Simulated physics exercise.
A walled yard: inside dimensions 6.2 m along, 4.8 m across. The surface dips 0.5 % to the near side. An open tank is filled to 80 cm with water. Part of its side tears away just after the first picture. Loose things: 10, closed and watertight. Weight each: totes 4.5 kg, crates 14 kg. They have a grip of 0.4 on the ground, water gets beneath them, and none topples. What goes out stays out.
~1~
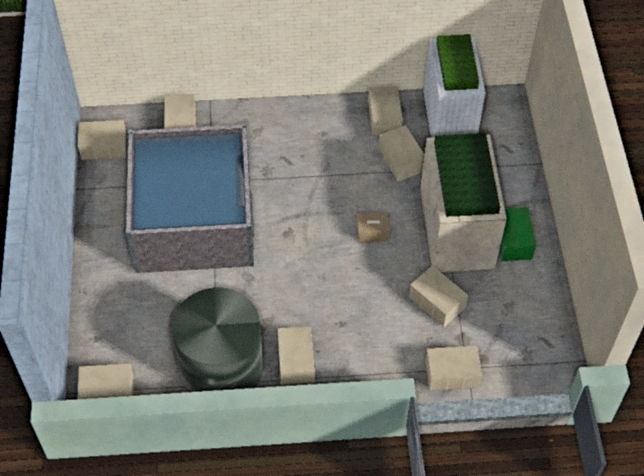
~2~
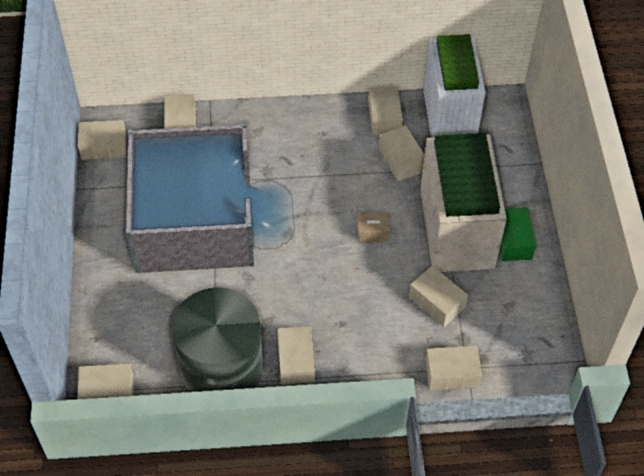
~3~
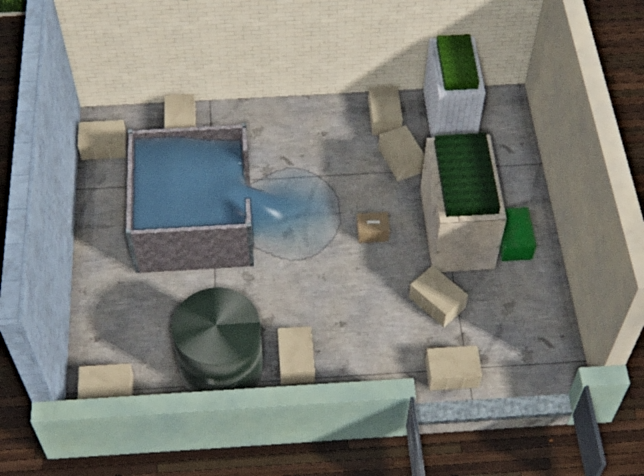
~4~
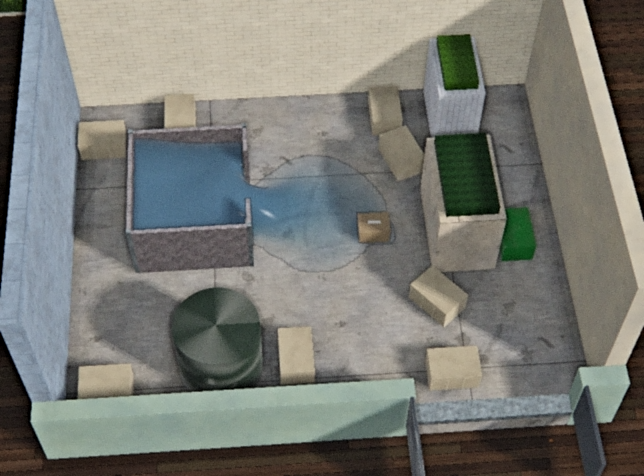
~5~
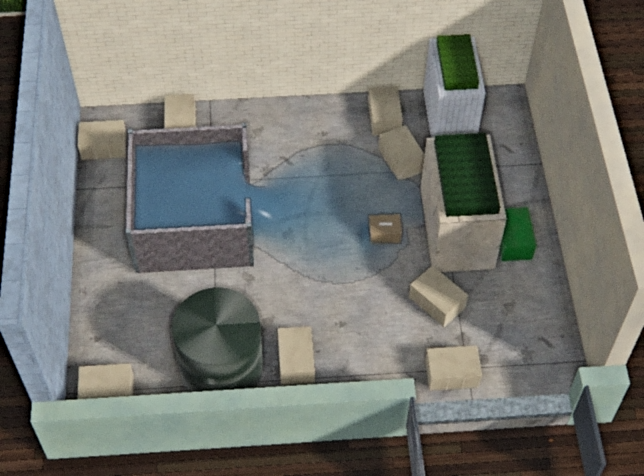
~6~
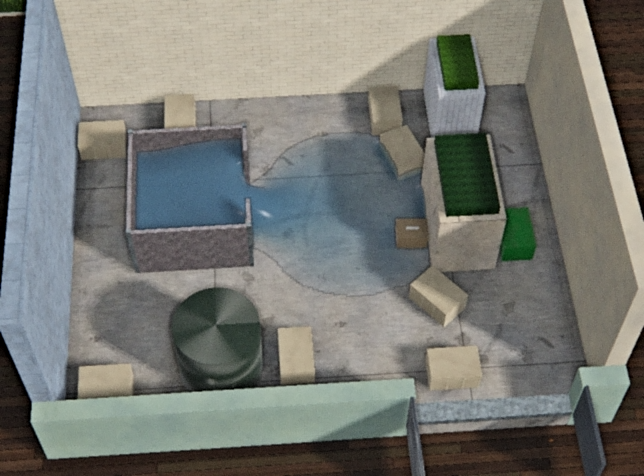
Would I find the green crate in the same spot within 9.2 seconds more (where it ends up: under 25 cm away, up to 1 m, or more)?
It comes to rest far off.
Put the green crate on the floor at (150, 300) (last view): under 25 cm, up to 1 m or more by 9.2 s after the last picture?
As it turns out, it barely budges.
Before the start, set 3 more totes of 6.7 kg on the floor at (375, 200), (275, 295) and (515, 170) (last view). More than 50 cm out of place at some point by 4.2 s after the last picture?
In sequence: Goes beyond; stays within; goes beyond.
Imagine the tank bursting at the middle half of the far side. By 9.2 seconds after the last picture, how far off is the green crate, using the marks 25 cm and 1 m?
The green crate remains where it was.
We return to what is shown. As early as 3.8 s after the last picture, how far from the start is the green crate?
About 60 cm out of place.
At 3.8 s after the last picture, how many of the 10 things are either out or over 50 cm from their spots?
Tally at that time: 6.
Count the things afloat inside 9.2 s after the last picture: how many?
Then: 1.
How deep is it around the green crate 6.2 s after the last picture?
Somewhere close to 6 cm.
Then, 1.2 s after the last picture the green crate is near (517, 227), 0.0 m from its start, aground; 1 of 10 are out; 3 afloat.
Then, 3.8 s after the last picture the green crate is near (521, 268), 0.6 m from its start, aground; 3 of 10 are out; 0 afloat.
Then, 6.2 s after the last picture the green crate is near (520, 377), 2.1 m from its start, afloat; 3 of 10 are out; 3 afloat.
Then, 9.2 s after the last picture the green crate has gone out; 5 of 10 are out; 1 afloat.
